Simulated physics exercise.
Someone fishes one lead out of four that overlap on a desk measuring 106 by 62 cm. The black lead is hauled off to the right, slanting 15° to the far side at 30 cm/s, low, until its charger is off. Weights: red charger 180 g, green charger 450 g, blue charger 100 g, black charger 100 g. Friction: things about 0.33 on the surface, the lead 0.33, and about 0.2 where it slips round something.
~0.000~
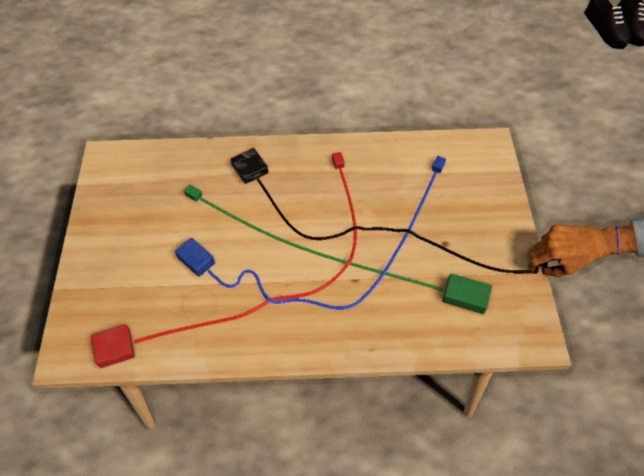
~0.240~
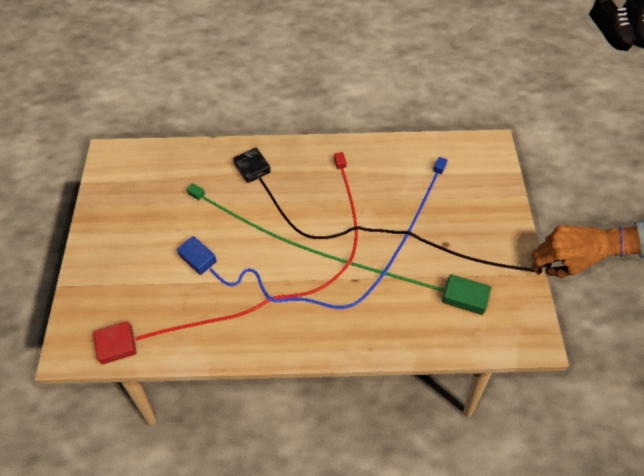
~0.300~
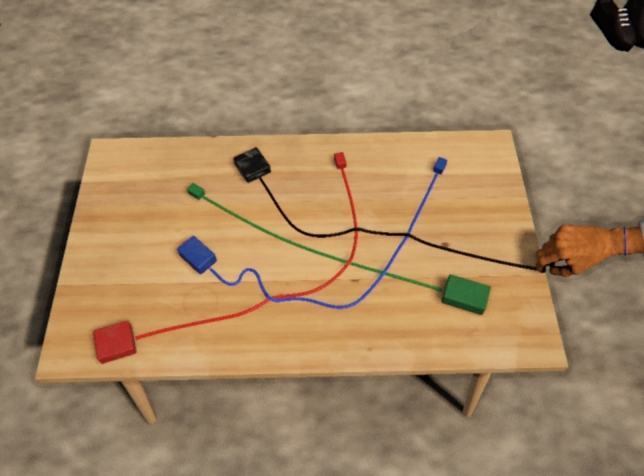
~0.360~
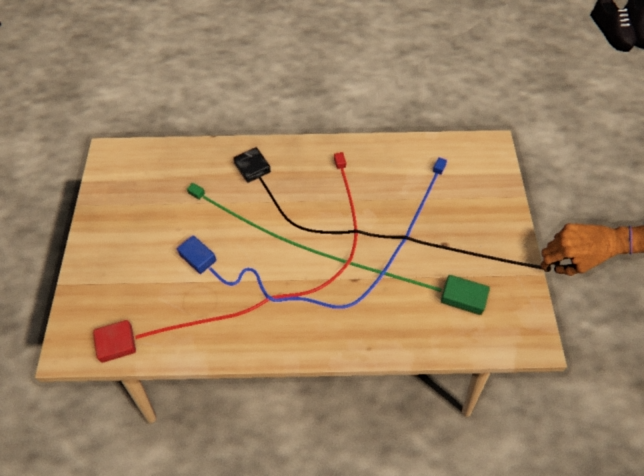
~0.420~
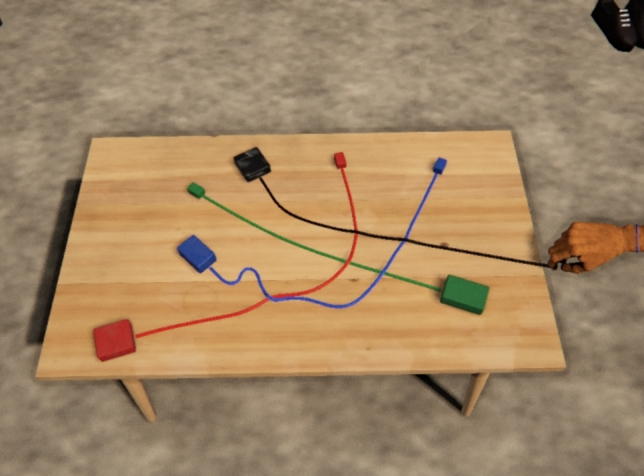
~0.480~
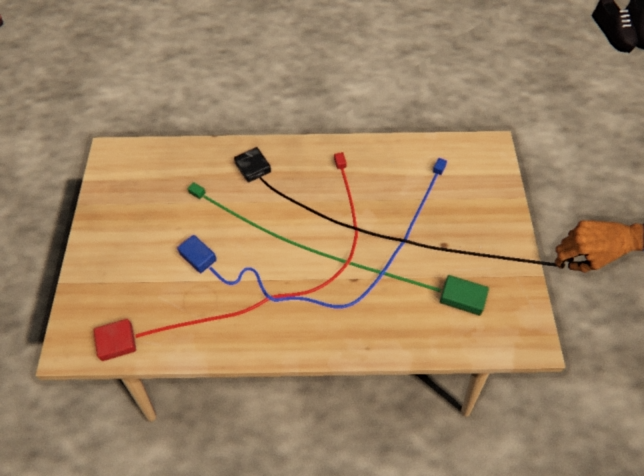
A black lead is drawn to the right by a hand at the table's edge, its curves straightening as it slides across the red and blue leads, while the black charger and the red, green and blue leads stay almost still.
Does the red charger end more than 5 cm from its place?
The red charger stays put.
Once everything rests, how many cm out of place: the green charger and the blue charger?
About: Green charger 0 cm, blue charger 0 cm.
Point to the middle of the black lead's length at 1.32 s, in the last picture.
Around (500, 214).
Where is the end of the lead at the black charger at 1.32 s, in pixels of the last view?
At about (345, 188).
After 1.3 s, the black lead's tail end at (345, 188); black charger 19 cm off its start.
After 2.2 s, the black lead's tail end at (446, 194); black charger 43 cm off its start.
After 3.0 s, the black lead has left the top; black charger over the edge.
After 3.8 s, the black lead has left the top; black charger over the edge.
After 4.3 s, the black lead has left the top; red charger 0 cm off its start at (113, 337), black charger over the edge.
